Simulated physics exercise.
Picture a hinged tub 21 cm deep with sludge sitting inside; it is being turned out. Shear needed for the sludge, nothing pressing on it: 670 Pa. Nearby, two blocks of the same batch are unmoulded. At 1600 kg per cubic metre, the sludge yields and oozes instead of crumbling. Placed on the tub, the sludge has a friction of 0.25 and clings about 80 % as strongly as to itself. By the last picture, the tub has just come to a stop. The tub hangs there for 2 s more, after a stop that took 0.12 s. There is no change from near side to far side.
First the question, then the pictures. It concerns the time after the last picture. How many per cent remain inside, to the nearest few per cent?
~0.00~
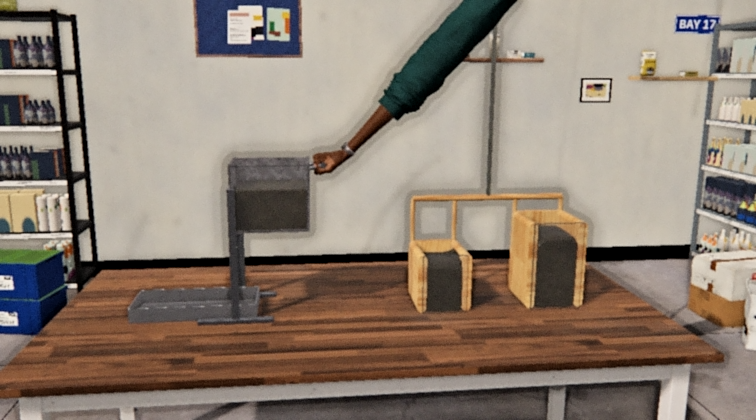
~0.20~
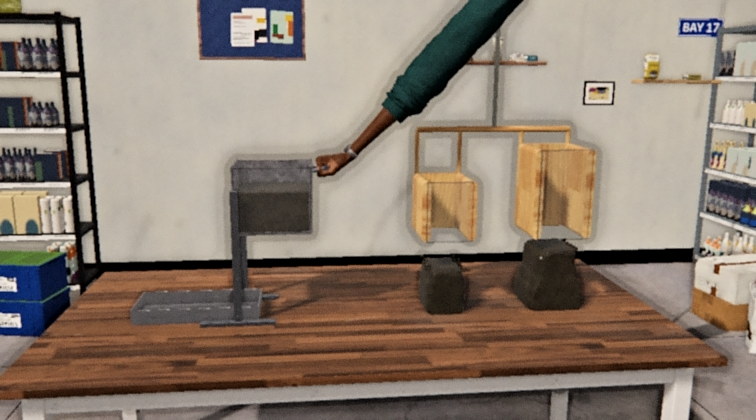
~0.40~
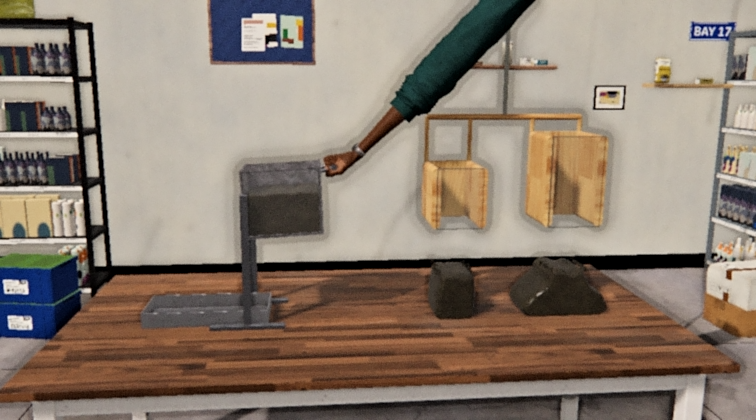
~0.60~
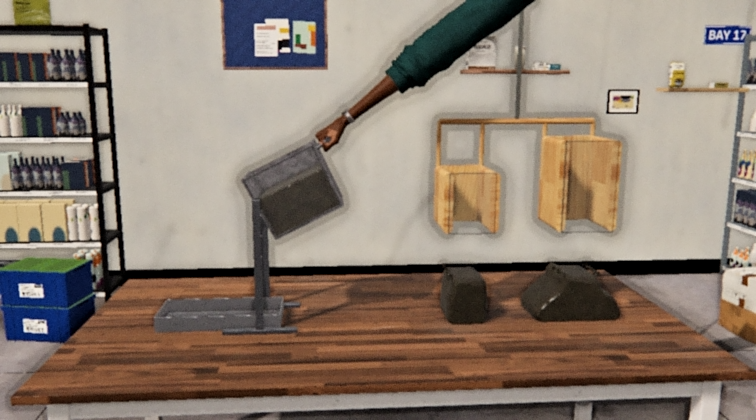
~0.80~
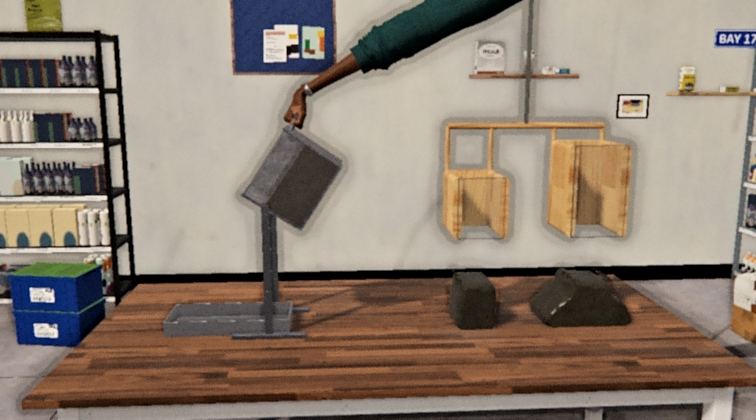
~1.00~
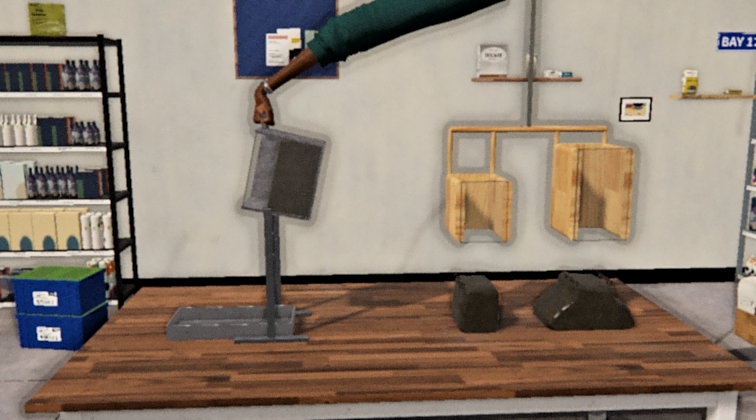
Roughly 100 per cent remains inside.
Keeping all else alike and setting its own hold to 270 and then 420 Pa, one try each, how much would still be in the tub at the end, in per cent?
First 65 %, second 80 %.
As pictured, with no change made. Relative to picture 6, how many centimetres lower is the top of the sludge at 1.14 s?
Around 0 cm below its level in the last picture.
After 1.14 s, the tub is at 78 degrees and holds 100 %.
After 1.31 s, the tub is at 78 degrees and holds 100 %.
After 1.48 s, the tub is at 78 degrees and holds 100 %.
After 1.65 s, the tub is at 78 degrees and holds 100 %.
After 3.00 s, at the end, the tub is at 78 degrees and holds 100 %.
